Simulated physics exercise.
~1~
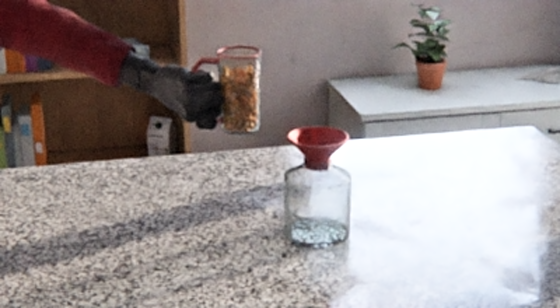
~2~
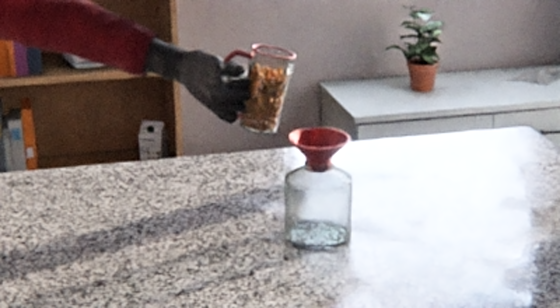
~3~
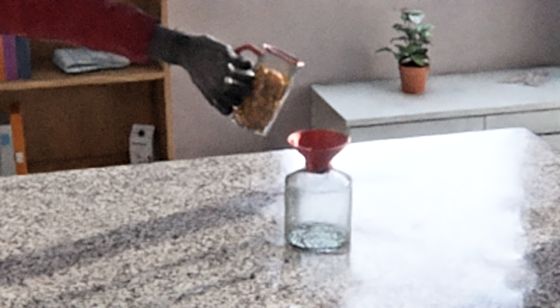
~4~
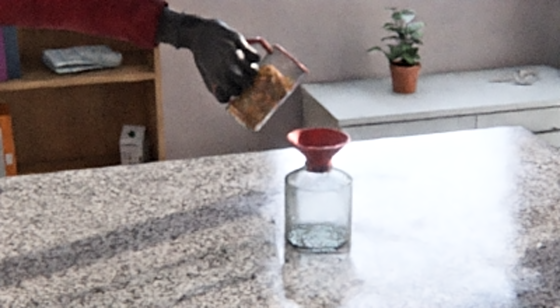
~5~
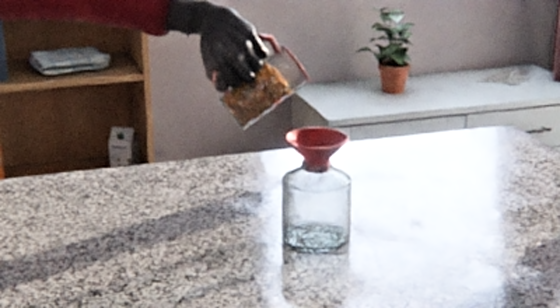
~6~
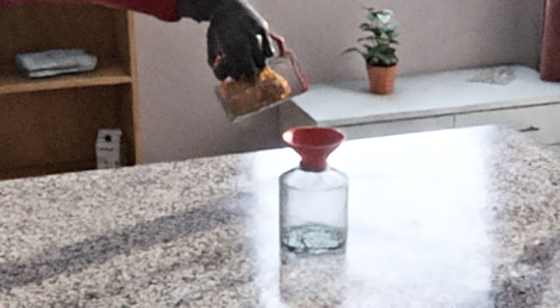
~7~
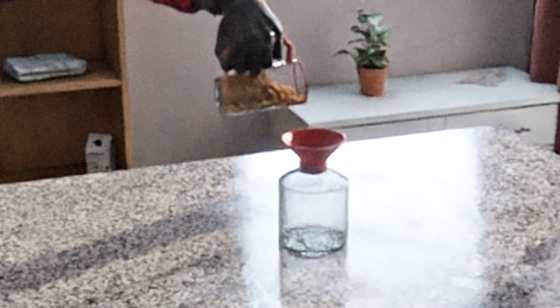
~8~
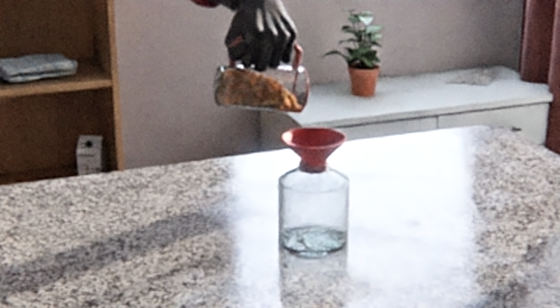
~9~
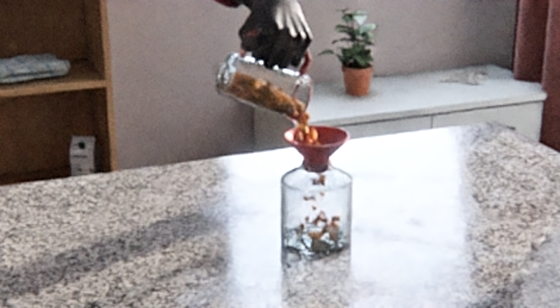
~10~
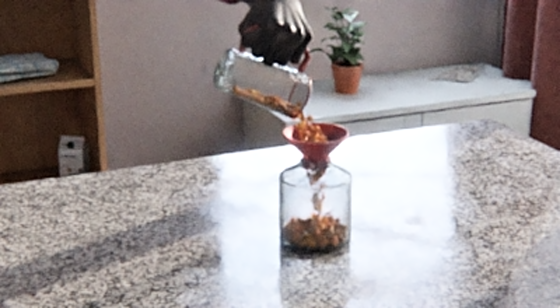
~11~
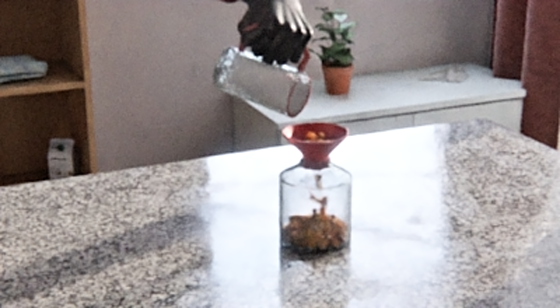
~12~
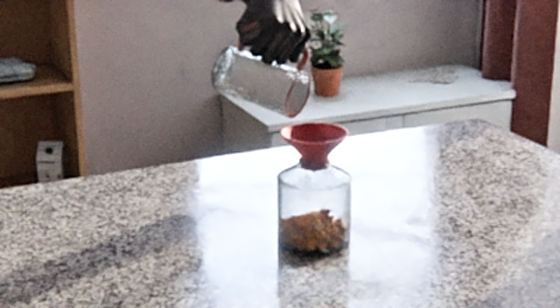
We see a dark-gloved hand carry a clear handled cup of orange-brown chickpeas rightward above a glass jar fitted with a red funnel, tipping it steadily until the pieces pour through. The cup empties, and the chickpeas end up heaped in the bottom of the jar.
